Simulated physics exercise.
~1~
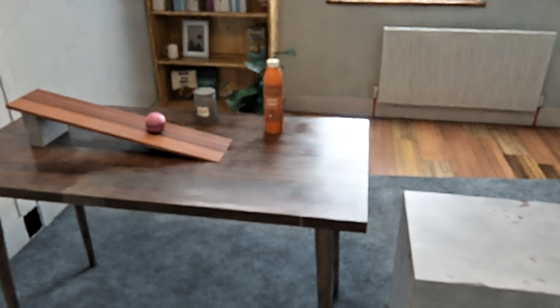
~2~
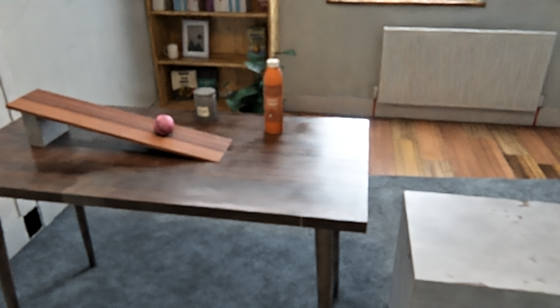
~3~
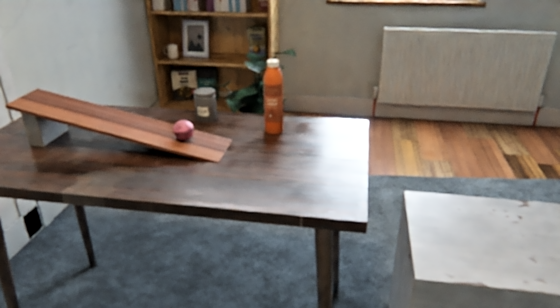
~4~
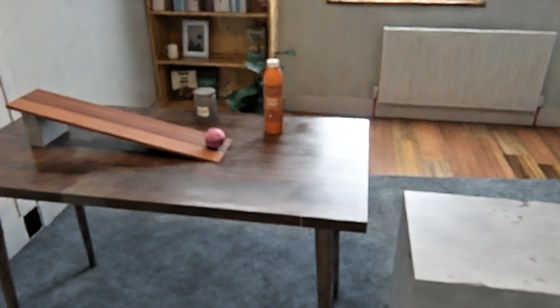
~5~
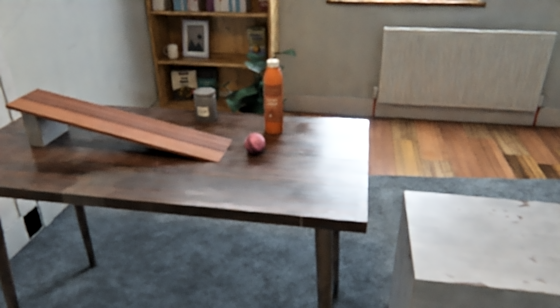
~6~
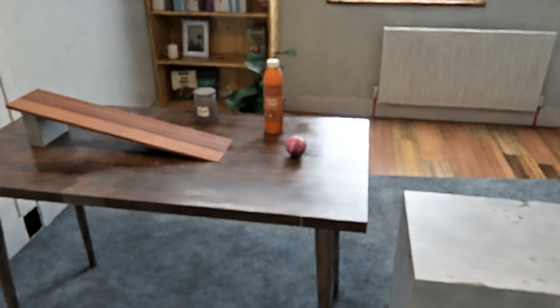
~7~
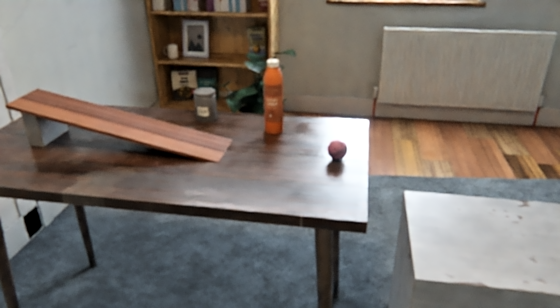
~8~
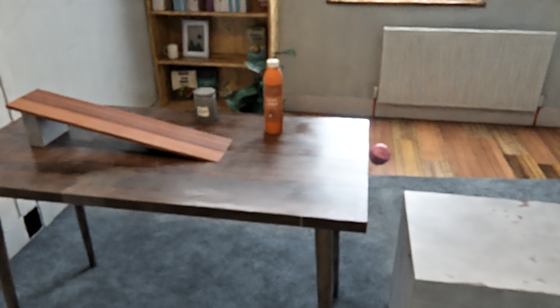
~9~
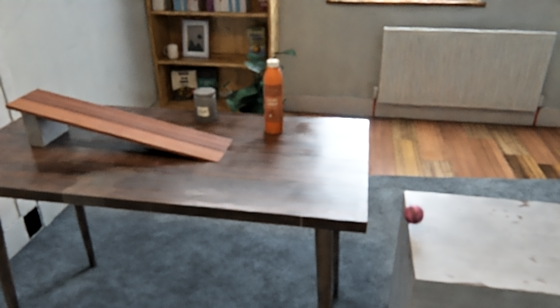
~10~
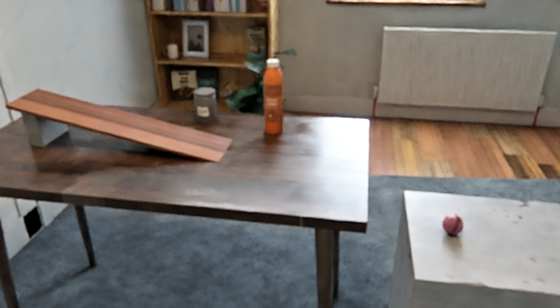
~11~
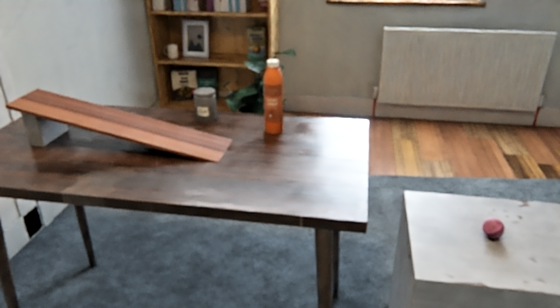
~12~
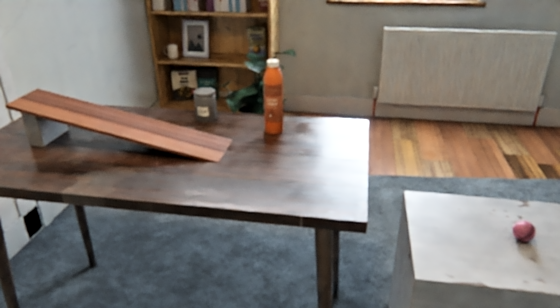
A pink ball rolled down a wooden ramp and across the dark table, passing an orange bottle and a grey jar that stayed put, then dropped off the right edge, cleared the gap and rolled rightward along the lower pale top, where it remained.
